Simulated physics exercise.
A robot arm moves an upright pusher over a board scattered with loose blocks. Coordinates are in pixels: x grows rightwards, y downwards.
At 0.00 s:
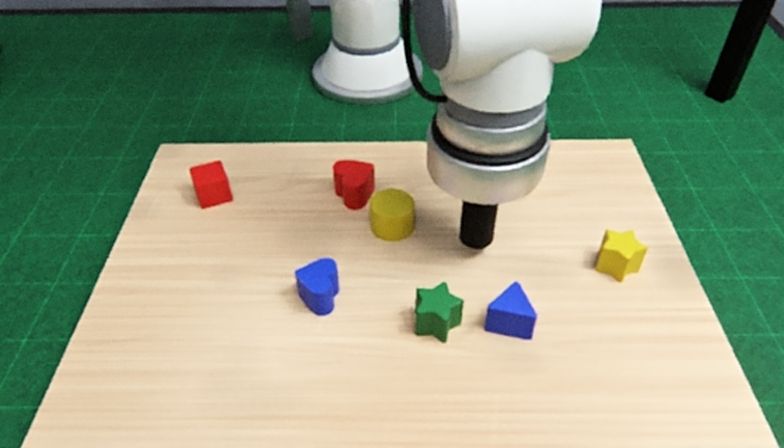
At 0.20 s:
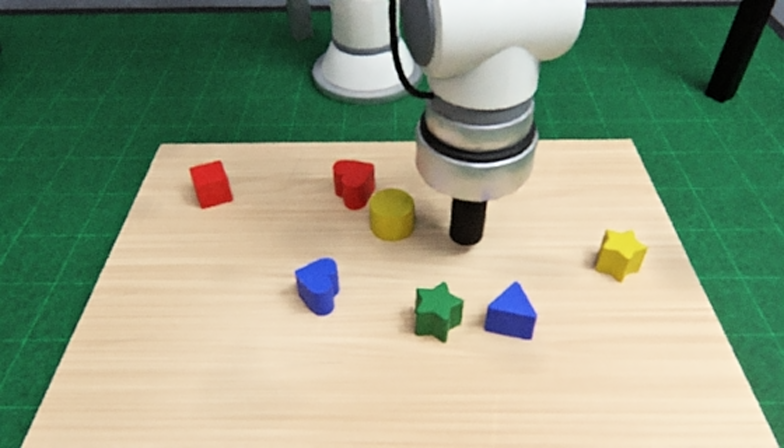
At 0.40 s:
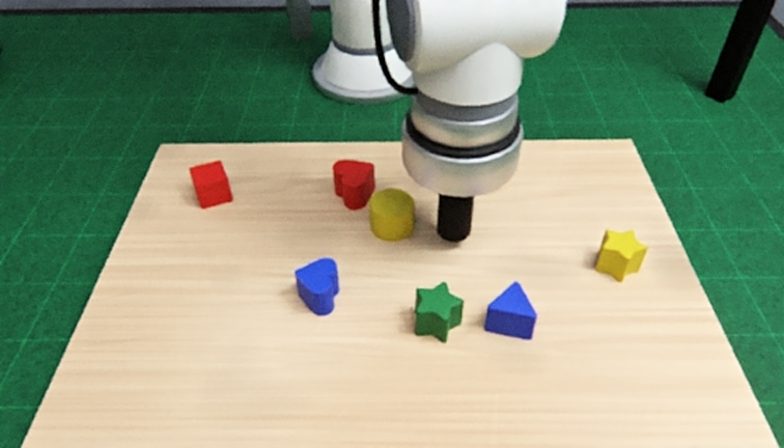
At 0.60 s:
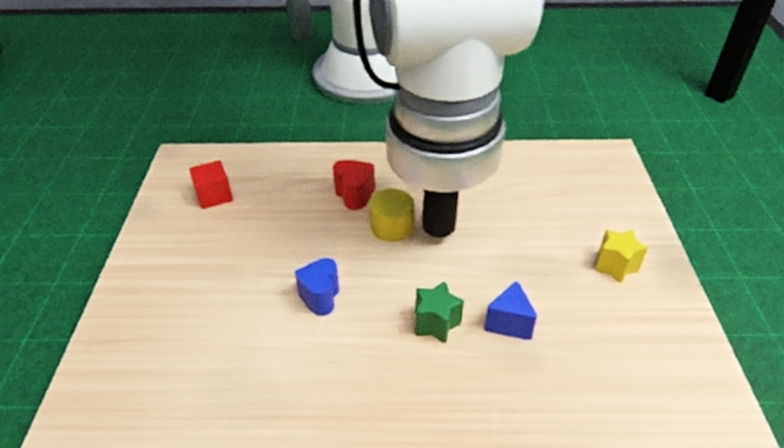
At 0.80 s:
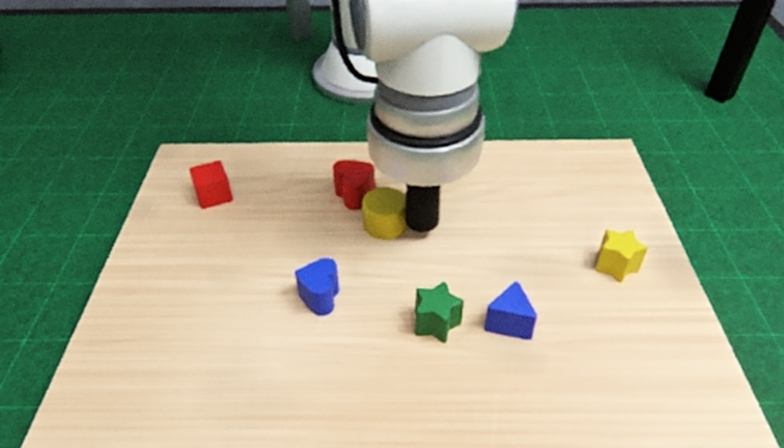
On a wooden board, a robot arm sliding its black pusher left among scattered blocks and nudging the yellow round block slightly.
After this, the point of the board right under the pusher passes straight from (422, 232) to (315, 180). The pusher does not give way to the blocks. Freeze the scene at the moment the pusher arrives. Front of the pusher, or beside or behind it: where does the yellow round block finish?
Beside or behind.
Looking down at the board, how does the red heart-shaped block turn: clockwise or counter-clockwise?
The twist is clockwise.
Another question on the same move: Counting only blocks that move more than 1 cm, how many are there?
That's two.
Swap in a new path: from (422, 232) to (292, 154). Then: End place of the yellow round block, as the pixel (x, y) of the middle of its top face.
The middle of its top is at (334, 193).
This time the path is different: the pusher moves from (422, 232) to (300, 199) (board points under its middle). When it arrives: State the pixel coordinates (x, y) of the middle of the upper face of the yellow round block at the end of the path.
Roughly at (264, 191).
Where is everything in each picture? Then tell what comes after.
The first frame shows tip of the pusher at (476, 238), middles of tops, red heart-shaped block at (353, 171), yellow round block at (392, 202).
The second frame shows pusher at (466, 234), nothing pushed.
The third frame shows pusher at (454, 231), nothing pushed.
The fourth frame shows pusher at (439, 226), nothing pushed.
The fifth frame shows pusher at (423, 221), red heart-shaped block at (353, 171), yellow round block at (385, 200).
The first path, step by step. One third of the way, pusher at (383, 202); red heart-shaped block at (341, 168), turned 55° clockwise; yellow round block at (343, 193).
Two thirds of the way, pusher at (347, 185); red heart-shaped block at (326, 158), turned 35° clockwise; yellow round block at (320, 192).
At the end, pusher at (314, 169); red heart-shaped block at (297, 141), turned 50° clockwise; yellow round block at (319, 192).
